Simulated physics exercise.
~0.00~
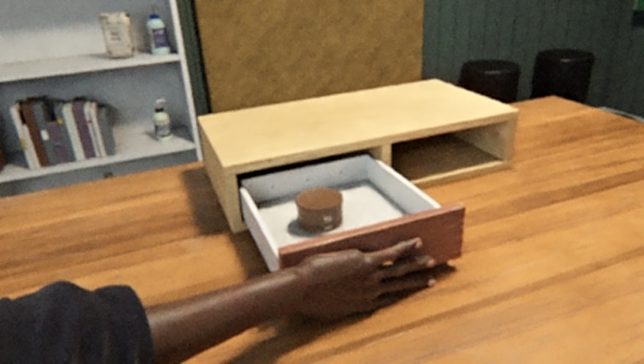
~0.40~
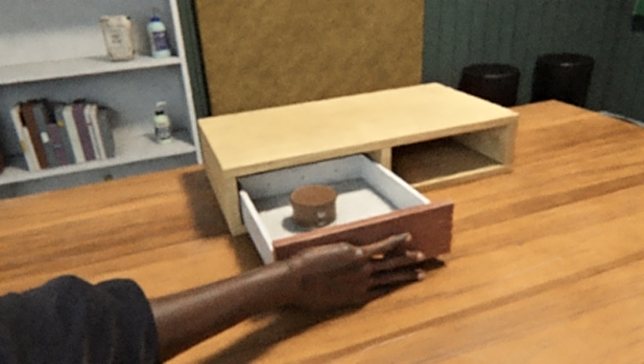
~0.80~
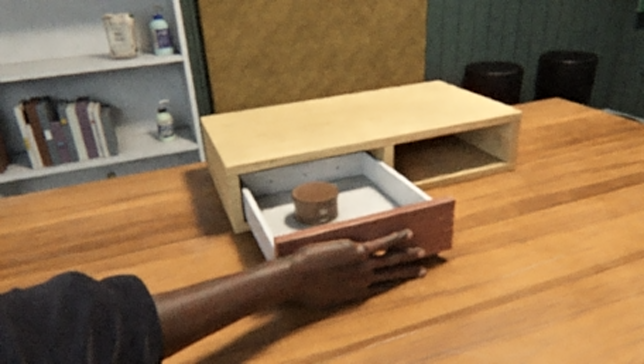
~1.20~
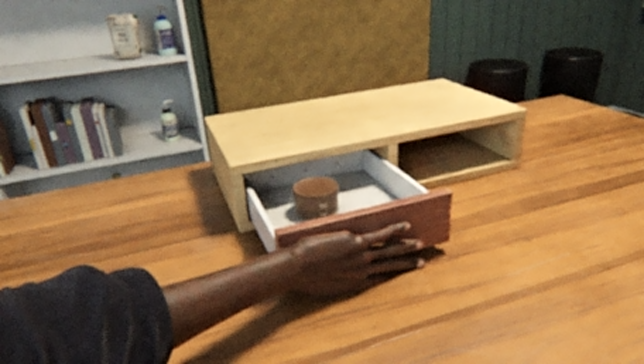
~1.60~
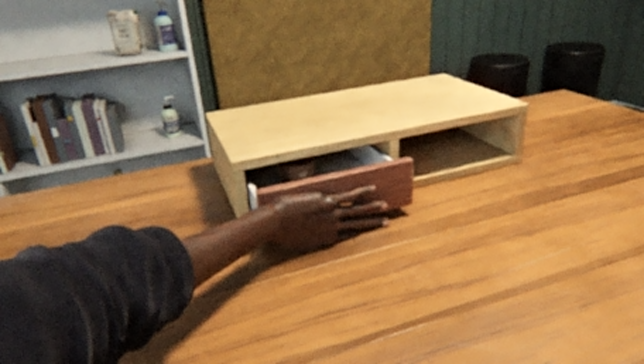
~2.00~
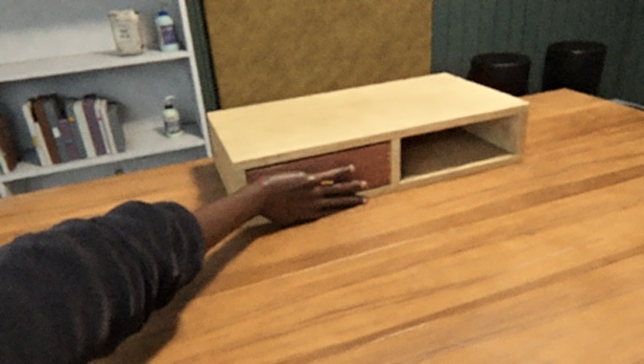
A hand pressed against the reddish-brown front of an open drawer holding a round brown pot, paused briefly, then pushed it back into the pale wooden chest on the table until the drawer was fully closed and the pot was hidden.
